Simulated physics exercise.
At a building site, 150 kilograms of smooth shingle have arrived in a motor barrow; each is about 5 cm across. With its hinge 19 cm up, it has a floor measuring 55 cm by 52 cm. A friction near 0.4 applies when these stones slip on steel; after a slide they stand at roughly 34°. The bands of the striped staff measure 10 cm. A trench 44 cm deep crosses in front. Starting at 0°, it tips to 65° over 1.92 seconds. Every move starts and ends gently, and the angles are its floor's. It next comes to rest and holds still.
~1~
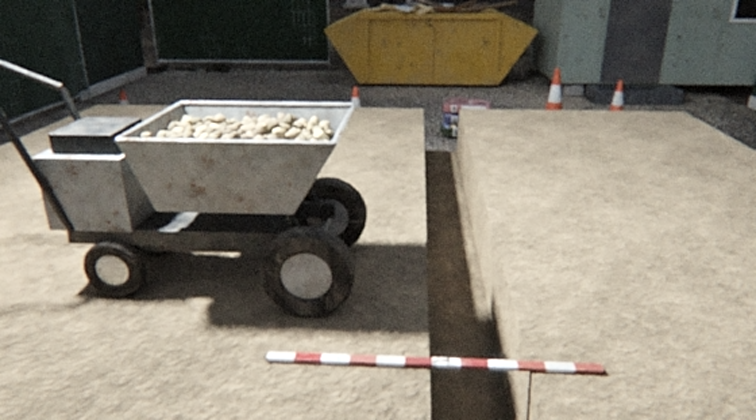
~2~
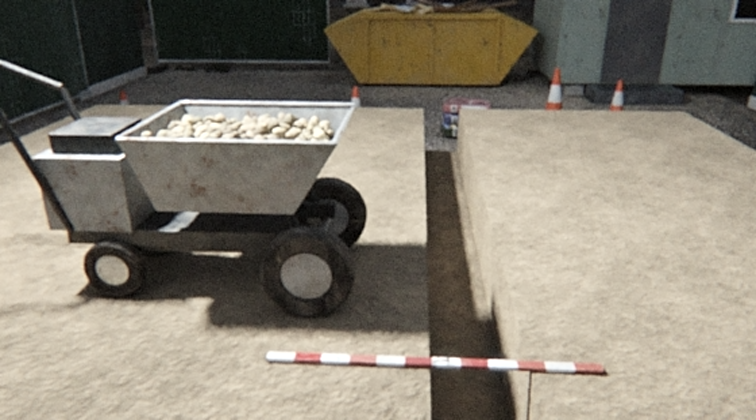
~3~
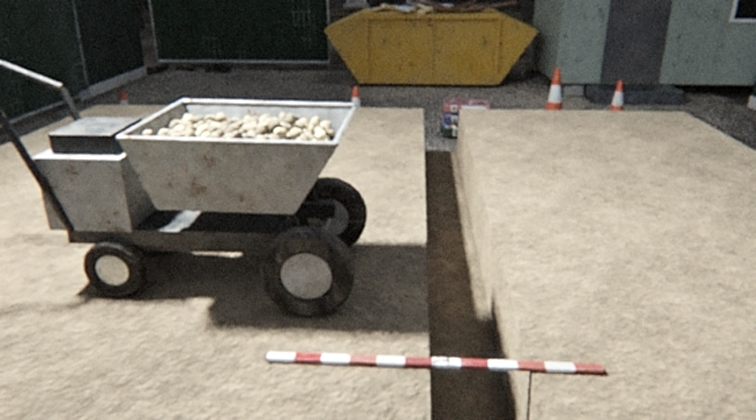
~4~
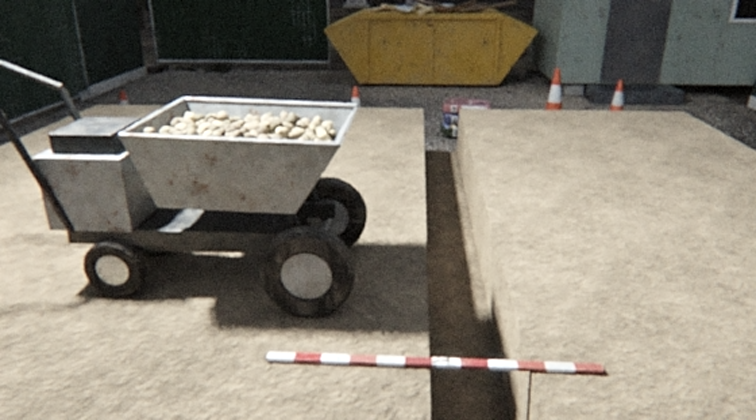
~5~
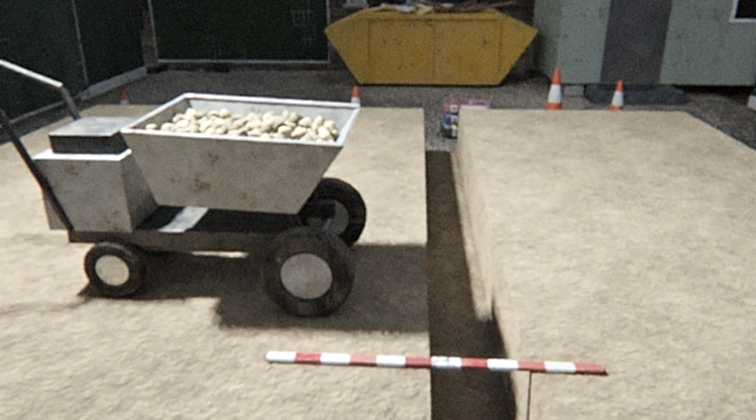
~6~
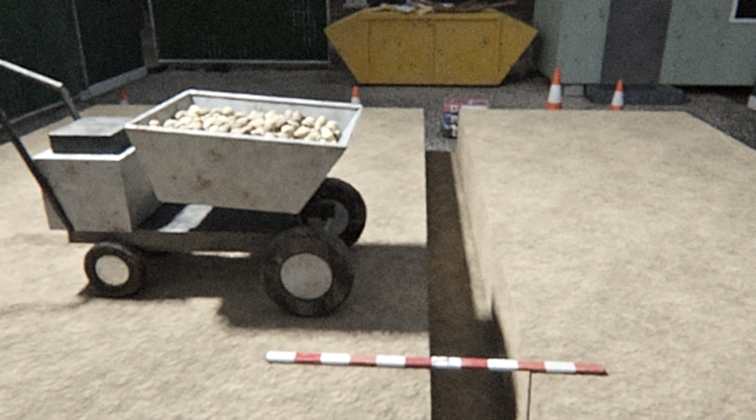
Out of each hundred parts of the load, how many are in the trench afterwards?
About 74 out of 100.
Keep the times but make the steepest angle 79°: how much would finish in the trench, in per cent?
It would come to about 85 percent.
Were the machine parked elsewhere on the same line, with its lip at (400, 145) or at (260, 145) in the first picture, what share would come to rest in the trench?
Roughly 30 percent for the first, and 65 percent for the second.
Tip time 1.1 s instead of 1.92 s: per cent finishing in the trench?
Roughly 65% would finish there.
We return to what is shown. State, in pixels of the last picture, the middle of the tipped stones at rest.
Their middle lands near (472, 349).
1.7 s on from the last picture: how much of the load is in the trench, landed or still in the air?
Close to 35 per cent at that time.
Then, 1.1 s after the last picture the floor is at 55°, 100 % in the skip; the foremost stones are at (450, 206).
Then, 1.7 s after the last picture the floor is at 65°, 59 % in the skip, 34 % in the trench, 7 % past the trench; the foremost stones are at (577, 282).
Then, 2.1 s after the last picture the floor is at 65°, 38 % in the skip, 49 % in the trench, 13 % past the trench; the foremost stones are at (657, 285).
Then, 4.0 s after the last picture the floor is at 65°, 13 % in the skip, 74 % in the trench, 13 % past the trench; the foremost stones are at (704, 287).
